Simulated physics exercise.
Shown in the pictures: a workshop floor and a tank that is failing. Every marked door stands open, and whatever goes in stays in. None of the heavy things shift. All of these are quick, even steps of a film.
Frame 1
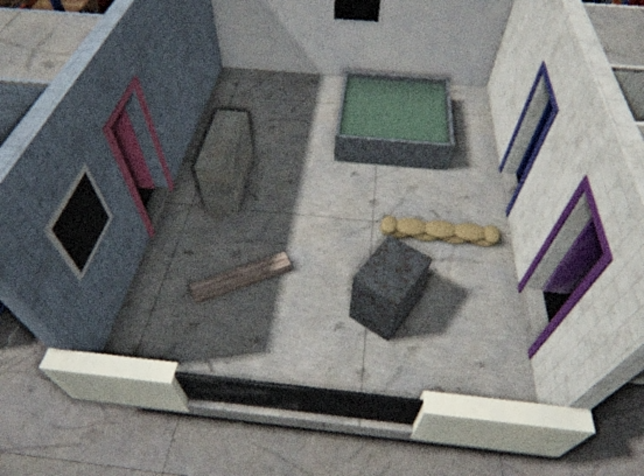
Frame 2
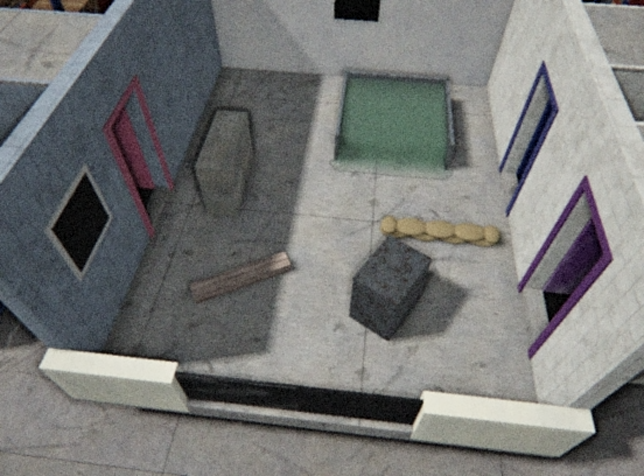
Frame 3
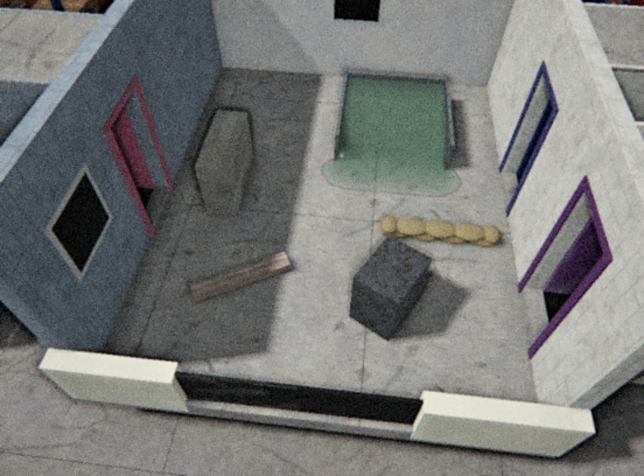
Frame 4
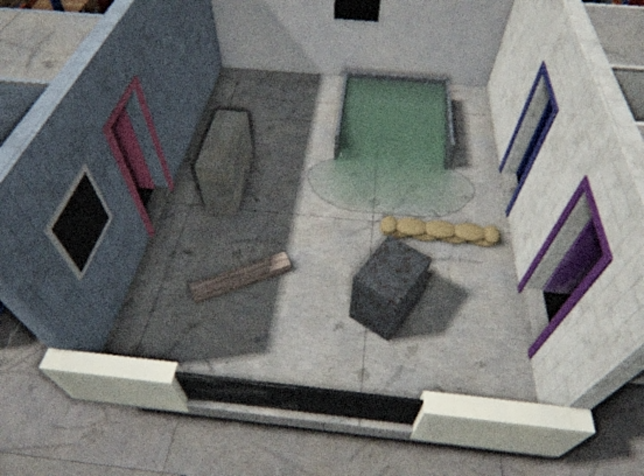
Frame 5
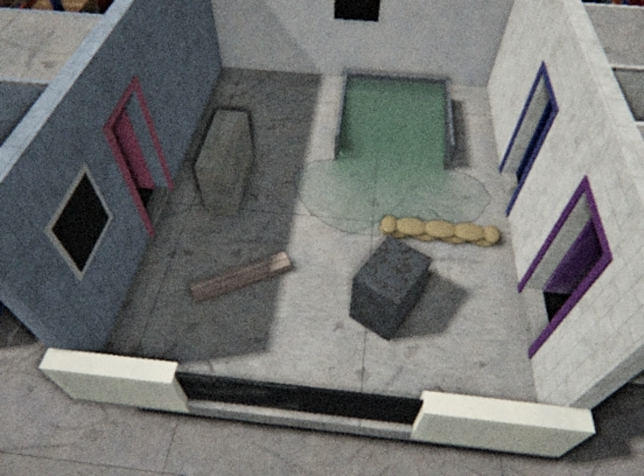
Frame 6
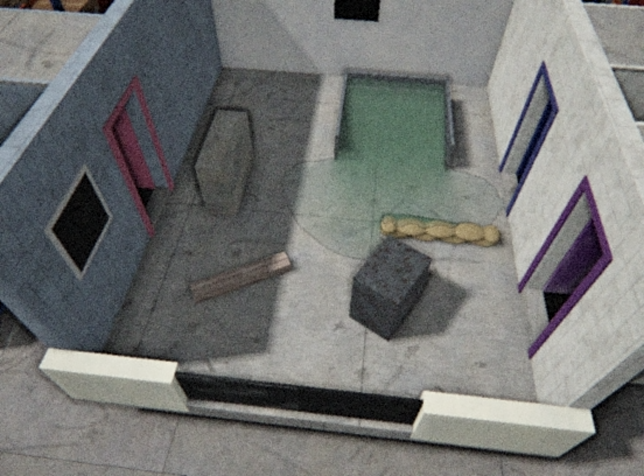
Green-tinted water spilling from the front of a tank and spreading across a grey workshop floor, reaching a row of tan sacks.
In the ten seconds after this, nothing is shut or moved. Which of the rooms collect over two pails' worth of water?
Result: The blue door will go over two buckets; the pink door will keep to two buckets; the purple door will keep to two buckets.
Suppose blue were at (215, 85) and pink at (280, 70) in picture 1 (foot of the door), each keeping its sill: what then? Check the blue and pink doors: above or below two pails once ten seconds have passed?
Blue: Falls short; pink: Falls short.
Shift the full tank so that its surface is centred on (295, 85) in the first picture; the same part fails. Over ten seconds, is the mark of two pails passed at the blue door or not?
I'd say the blue door never reaches the line.
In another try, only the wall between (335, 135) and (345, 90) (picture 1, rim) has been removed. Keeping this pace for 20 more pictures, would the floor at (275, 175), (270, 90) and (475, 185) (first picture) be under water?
In that order: Under water, under water, no water.
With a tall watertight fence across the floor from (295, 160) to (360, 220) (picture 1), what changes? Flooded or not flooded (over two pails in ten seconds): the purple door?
Note, one by one - purple stays short.
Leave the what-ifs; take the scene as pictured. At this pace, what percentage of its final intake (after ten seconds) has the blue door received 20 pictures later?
Roughly 50 percent.
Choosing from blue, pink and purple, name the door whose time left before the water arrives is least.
I'd say the blue door.
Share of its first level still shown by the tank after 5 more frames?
54 % or so.
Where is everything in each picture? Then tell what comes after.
In the first frame, the water tank at (395, 109) is whole and still.
In the second frame, the front is at (447, 174), out from the gap at (391, 157).
In the third frame, the front is at (454, 184), out from the gap at (391, 158).
In the fourth frame, the front is at (459, 202), out from the gap at (391, 158).
In the fifth frame, water pours out at (391, 158) and has run to (454, 229).
In the sixth frame, the front is at (354, 253), out from the gap at (391, 159).
A moment on, water covers 25 % of the floor; the blue door wet at the sill, nothing in, the pink door not reached, the purple door not reached.
Next, water covers 40 % of the floor; the blue door under two buckets in, the pink door not reached, the purple door wet at the sill, nothing in.
Then, water covers 60 % of the floor; the blue door over two buckets in, the pink door wet at the sill, nothing in, the purple door wet at the sill, nothing in.
Later, water covers 80 % of the floor; the blue door far over two buckets in, the pink door wet at the sill, nothing in, the purple door wet at the sill, nothing in.
In the end, water covers 95 % of the floor; the blue door far over two buckets in, the pink door under two buckets in, the purple door wet at the sill, nothing in.
